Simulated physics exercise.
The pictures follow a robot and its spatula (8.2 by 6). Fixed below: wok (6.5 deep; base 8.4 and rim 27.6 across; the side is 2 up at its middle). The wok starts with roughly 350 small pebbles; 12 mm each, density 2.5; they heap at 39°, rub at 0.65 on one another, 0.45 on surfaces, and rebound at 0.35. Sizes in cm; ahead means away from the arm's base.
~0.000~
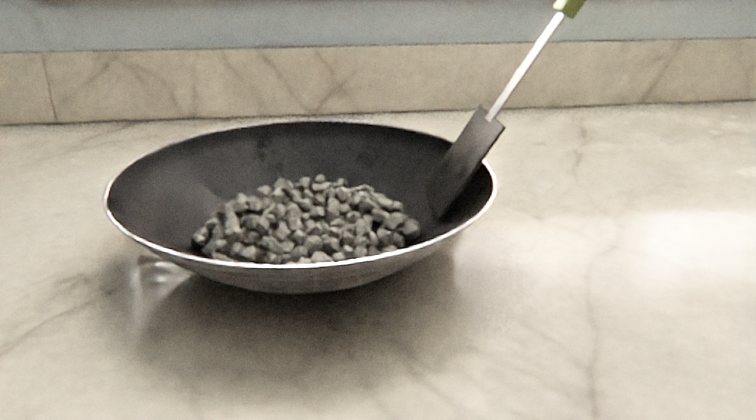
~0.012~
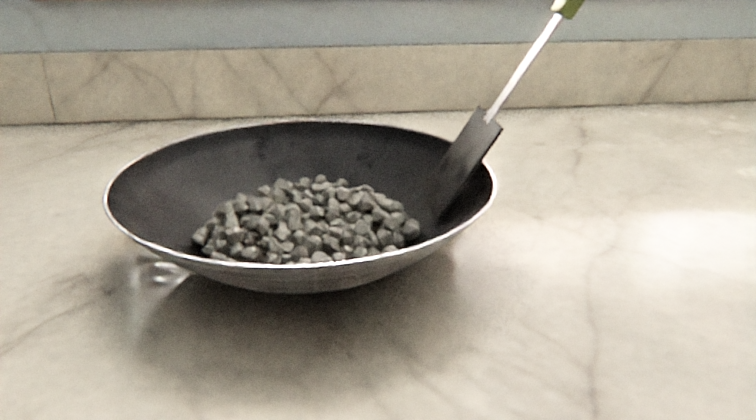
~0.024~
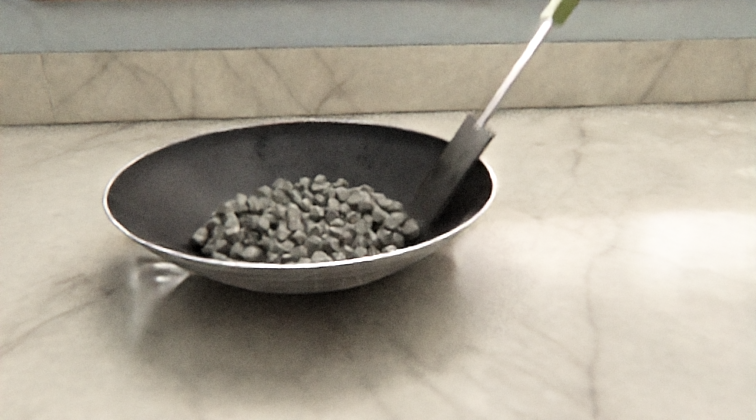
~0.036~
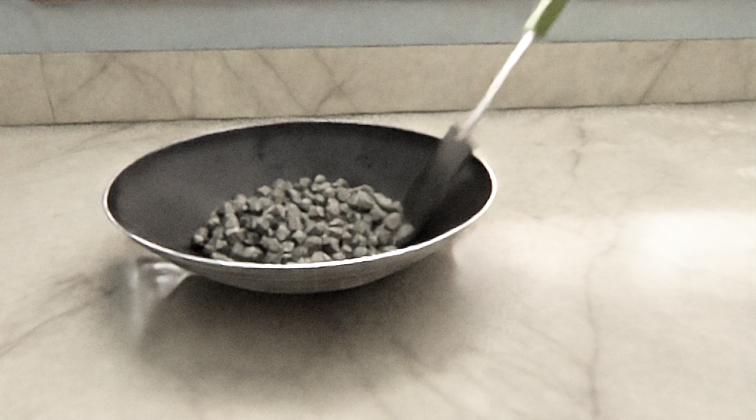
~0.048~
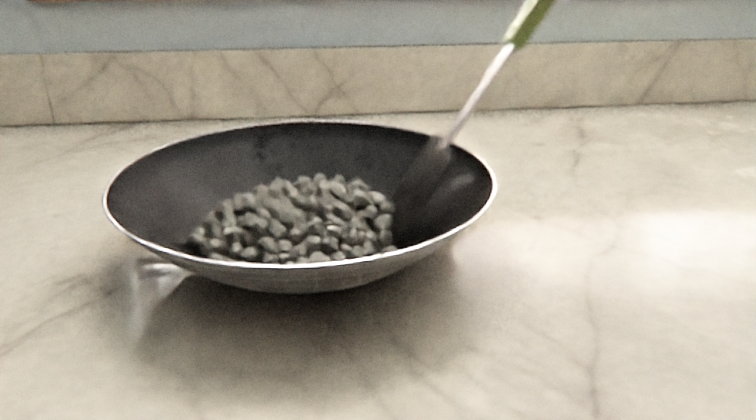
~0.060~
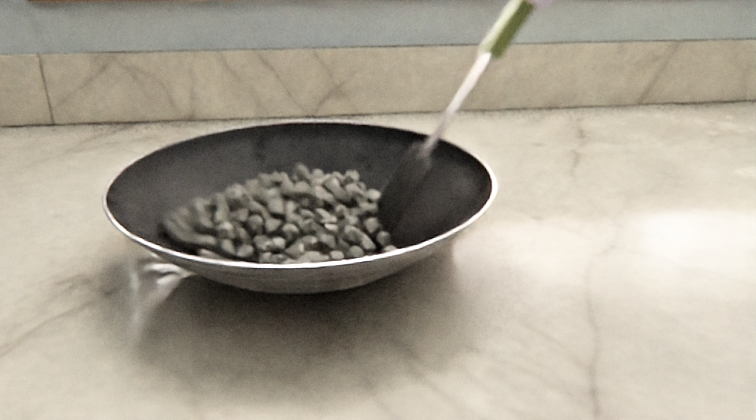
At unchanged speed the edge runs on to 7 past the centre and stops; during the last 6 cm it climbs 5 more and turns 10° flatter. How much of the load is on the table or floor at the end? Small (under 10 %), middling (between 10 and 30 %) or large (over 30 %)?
Share on the table or floor: Middling (between 10 and 30 %).
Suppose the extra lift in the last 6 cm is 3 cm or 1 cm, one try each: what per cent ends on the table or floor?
About 20 and 20 per cent.
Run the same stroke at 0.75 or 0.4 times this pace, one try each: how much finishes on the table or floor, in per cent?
About 20 and 5 per cent.
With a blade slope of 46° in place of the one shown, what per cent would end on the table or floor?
Then about 15 per cent.
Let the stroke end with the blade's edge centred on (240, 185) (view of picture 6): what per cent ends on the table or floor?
Some 15 per cent.
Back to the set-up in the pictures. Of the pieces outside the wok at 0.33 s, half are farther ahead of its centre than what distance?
Some 26 cm.
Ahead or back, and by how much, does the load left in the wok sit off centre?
Roughly 4.5 cm ahead.
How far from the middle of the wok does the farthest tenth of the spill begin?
Roughly 45 cm.
After 0.09 s, sloping 58°, highest piece 8 above the table; 349 in the wok.
After 0.12 s, sloping 55°, highest piece 10 above the table; 341 in the wok, 8 on the blade or in flight.
After 0.33 s, sloping 48°, highest piece 14 above the table; 291 in the wok, 43 on the table or floor, 15 on the blade or in flight.
After 1.38 s, sloping 48°, highest piece 7 above the table; 291 in the wok, 58 on the table or floor.
In the end, 291 in the wok, 58 on the table or floor. That is 17 % on the table or floor.
